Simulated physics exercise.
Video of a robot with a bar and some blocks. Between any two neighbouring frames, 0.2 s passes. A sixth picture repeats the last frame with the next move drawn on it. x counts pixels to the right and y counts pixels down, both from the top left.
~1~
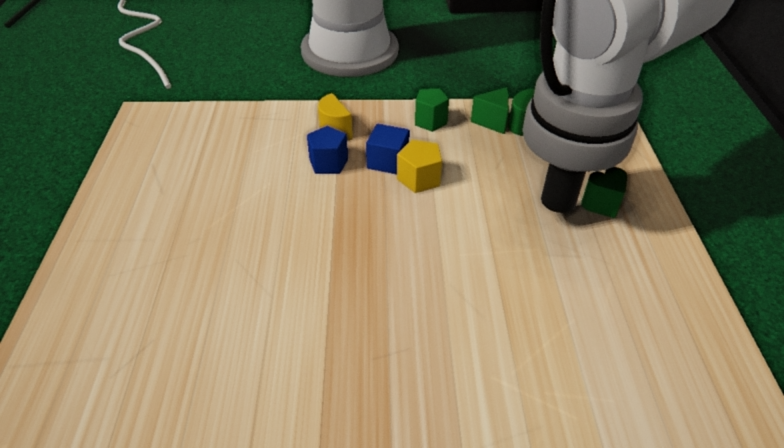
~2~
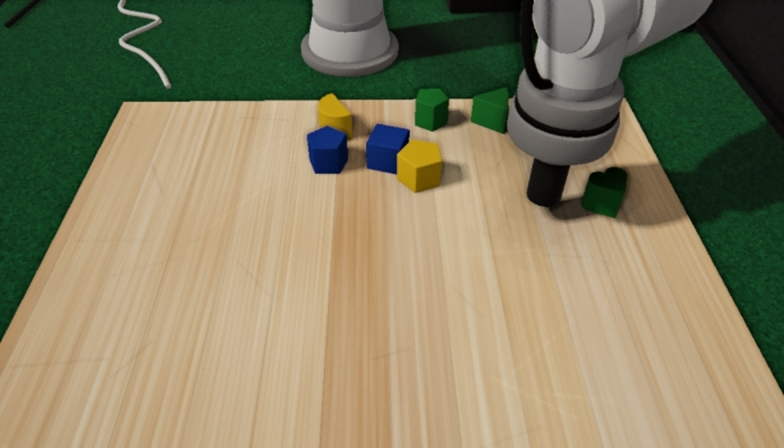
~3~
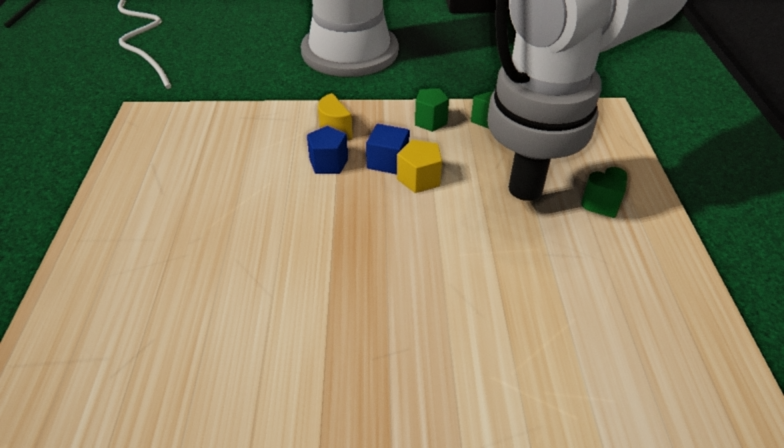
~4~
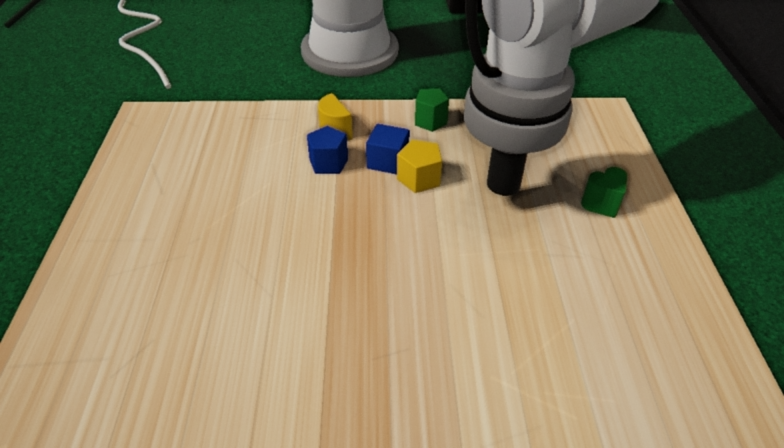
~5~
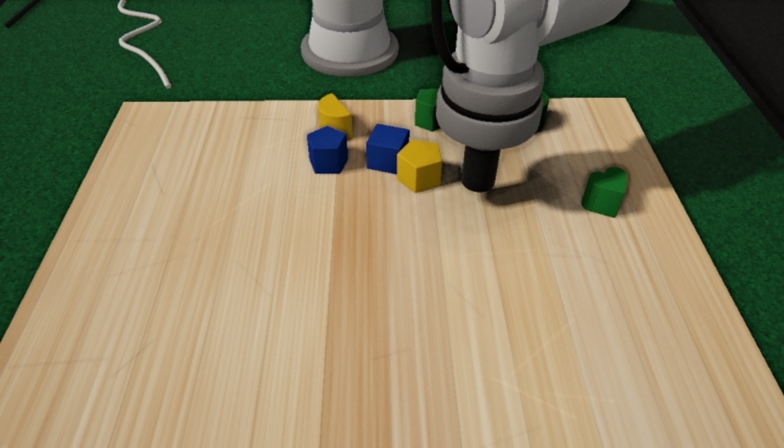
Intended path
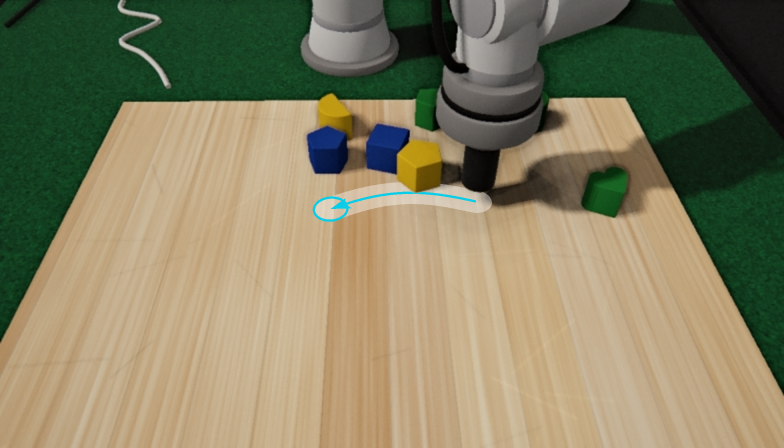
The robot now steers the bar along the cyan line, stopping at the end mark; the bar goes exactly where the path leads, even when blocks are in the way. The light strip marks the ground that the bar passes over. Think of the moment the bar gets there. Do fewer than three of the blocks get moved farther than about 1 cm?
Answer: Yes.
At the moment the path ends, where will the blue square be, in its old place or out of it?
It shifts.
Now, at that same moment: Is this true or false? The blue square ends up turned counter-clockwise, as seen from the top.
The statement is incorrect.
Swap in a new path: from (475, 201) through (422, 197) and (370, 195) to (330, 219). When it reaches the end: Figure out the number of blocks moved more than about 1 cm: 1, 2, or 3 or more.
Two move.
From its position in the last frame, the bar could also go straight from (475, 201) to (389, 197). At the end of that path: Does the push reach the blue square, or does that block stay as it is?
It is moved from its place.
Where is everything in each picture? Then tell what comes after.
In the first picture, bar's lower end (558, 202); blue pentagon (326, 137); blue square (388, 135); yellow pentagon (421, 152).
In the second picture, bar (544, 196); blocks still.
In the third picture, bar (525, 190); blocks still.
In the fourth picture, bar (503, 185); blocks still.
In the fifth picture, bar (478, 182); blue pentagon (326, 137); blue square (388, 135); yellow pentagon (421, 152).
Drawn move, from (475, 201) by way of (426, 193) and (378, 196) to (331, 209).
The first path, step by step. One third of the way, bar (427, 174); blue square (381, 132); yellow pentagon (411, 146).
Two thirds of the way, bar (377, 176); blue square (374, 128), turned 25° clockwise; yellow pentagon (401, 143).
At the end, bar (329, 189); blue pentagon still; blue square (374, 128), turned 25° clockwise; yellow pentagon (401, 143).
